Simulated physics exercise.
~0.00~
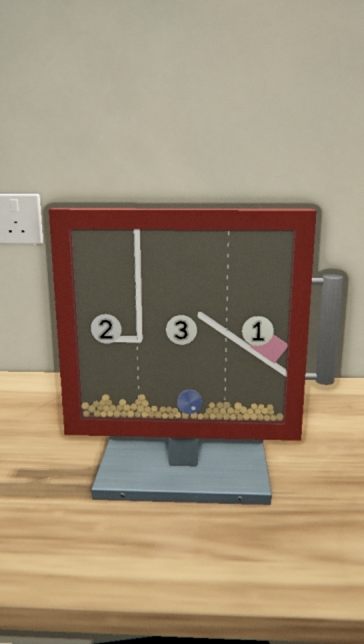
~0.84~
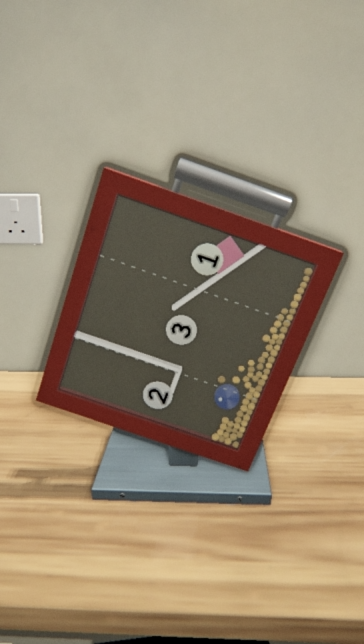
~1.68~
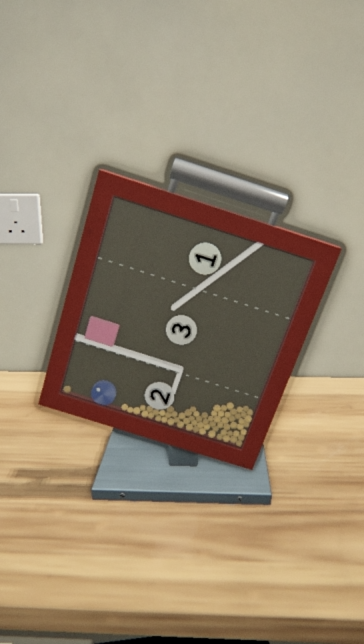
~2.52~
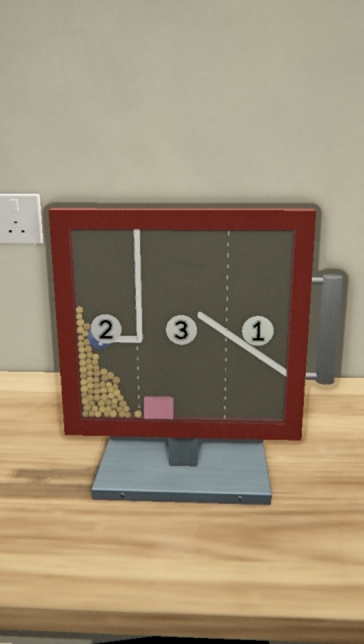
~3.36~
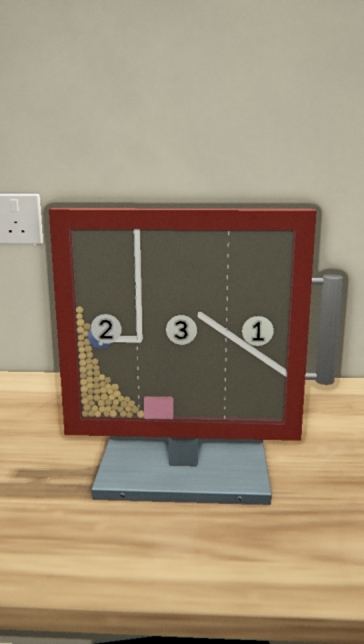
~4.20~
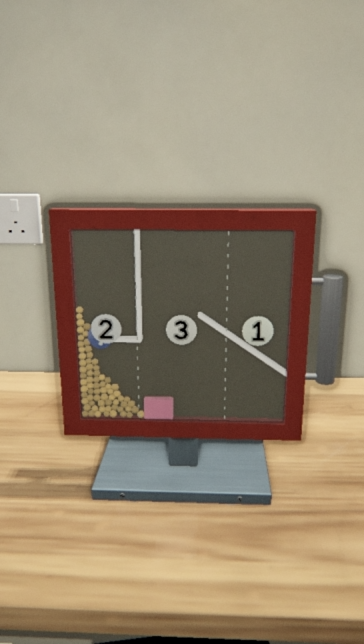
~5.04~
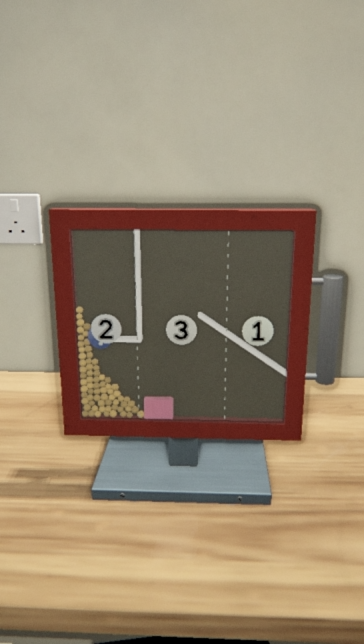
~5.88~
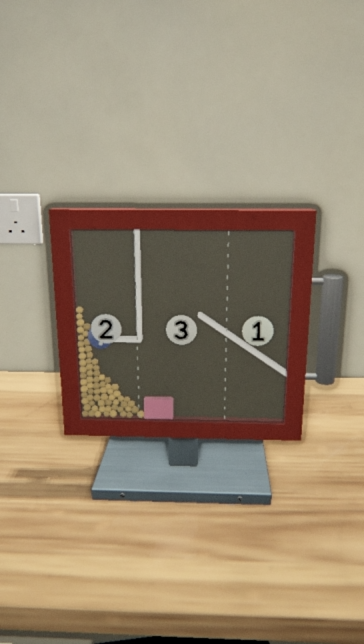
A shallow red-framed case on a blue-grey stand starts upright, with tan beads spread along its floor, a blue disc among them and a pink block resting on the slanted bar at right. It swings anticlockwise well onto its side, and the beads pour toward the lower right. While it stays tipped, the block drops to the L-shaped divider at left and the disc ends up below it. The case then swings back level. The beads settle in a steep heap against the left wall, the disc held in strip two, the block on the floor in strip three.
